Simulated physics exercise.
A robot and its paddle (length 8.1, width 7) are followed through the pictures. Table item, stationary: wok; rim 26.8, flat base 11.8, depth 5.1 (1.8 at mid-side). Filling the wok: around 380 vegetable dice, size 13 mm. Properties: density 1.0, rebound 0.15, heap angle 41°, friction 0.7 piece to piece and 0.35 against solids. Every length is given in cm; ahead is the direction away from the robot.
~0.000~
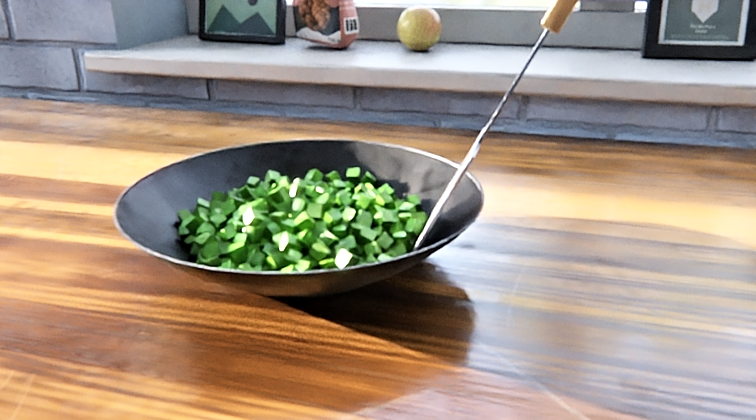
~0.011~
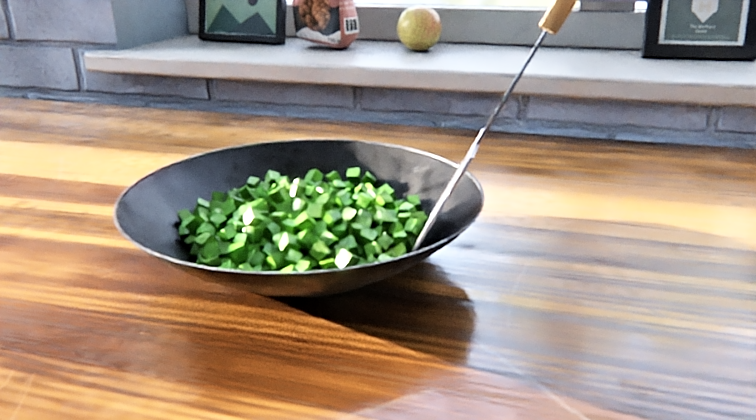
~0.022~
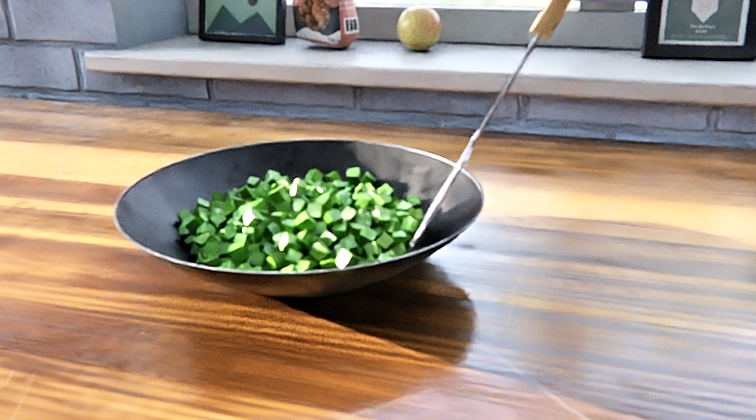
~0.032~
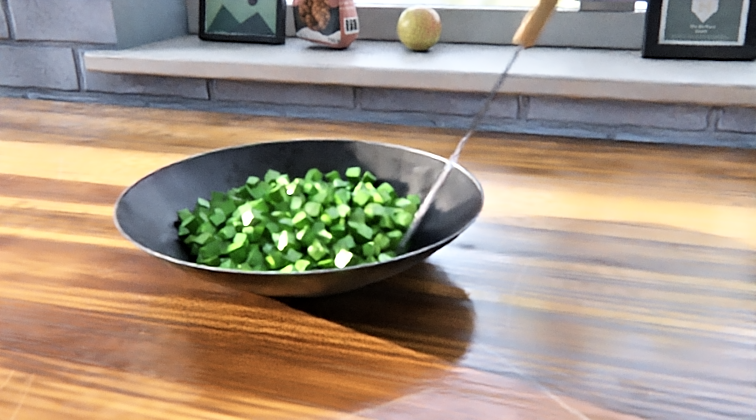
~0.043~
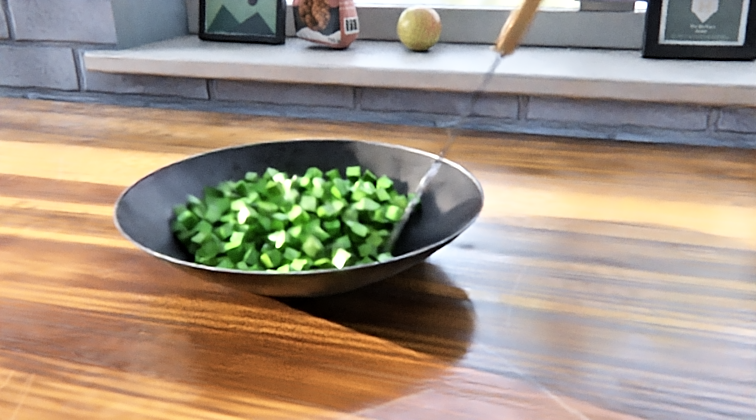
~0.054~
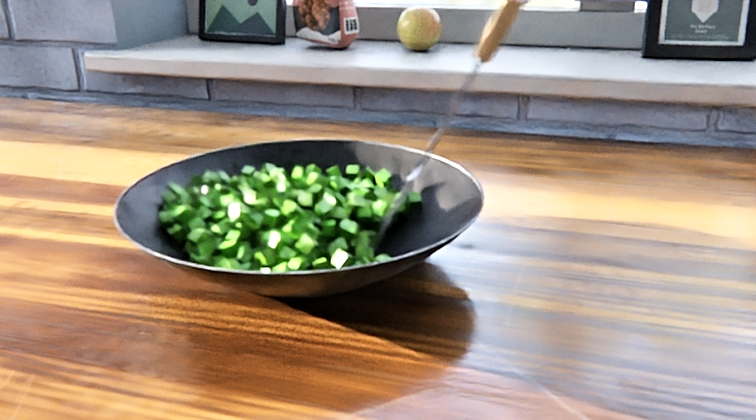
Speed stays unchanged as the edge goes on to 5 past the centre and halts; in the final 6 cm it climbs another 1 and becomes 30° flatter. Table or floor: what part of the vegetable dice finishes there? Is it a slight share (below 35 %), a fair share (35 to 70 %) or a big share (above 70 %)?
It is a slight share.
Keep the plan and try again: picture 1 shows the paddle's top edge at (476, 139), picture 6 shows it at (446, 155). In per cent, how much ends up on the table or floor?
Around 10 per cent finishes there.
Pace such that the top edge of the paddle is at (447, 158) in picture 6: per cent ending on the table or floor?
Share: Roughly 15 %.
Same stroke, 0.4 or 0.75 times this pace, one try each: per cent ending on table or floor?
Around 10 per cent, then around 20 per cent, would end on the table or floor.
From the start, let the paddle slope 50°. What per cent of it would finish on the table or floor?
Estimate for that slope: Some 20 per cent.
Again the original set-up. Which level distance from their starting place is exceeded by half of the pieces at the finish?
Somewhere around 8 centimetres, I'd say.
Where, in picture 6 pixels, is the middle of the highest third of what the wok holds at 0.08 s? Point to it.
Centre estimated at around (240, 193).
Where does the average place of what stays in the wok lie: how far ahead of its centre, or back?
It sits near 5.0 centimetres ahead of centre.
By 0.08 s, sloping 63°, highest piece 7 above the table; 382 in the wok, 2 on the blade or in flight.
By 0.11 s, sloping 53°, highest piece 9 above the table; 371 in the wok, 13 on the blade or in flight.
By 0.32 s, sloping 33°, highest piece 7 above the table; 306 in the wok, 75 on the table or floor, 3 on the blade or in flight.
By 1.37 s, sloping 33°, highest piece 7 above the table; 306 in the wok, 78 on the table or floor.
Final count, 306 in the wok, 78 on the table or floor. That is 20 % on the table or floor.
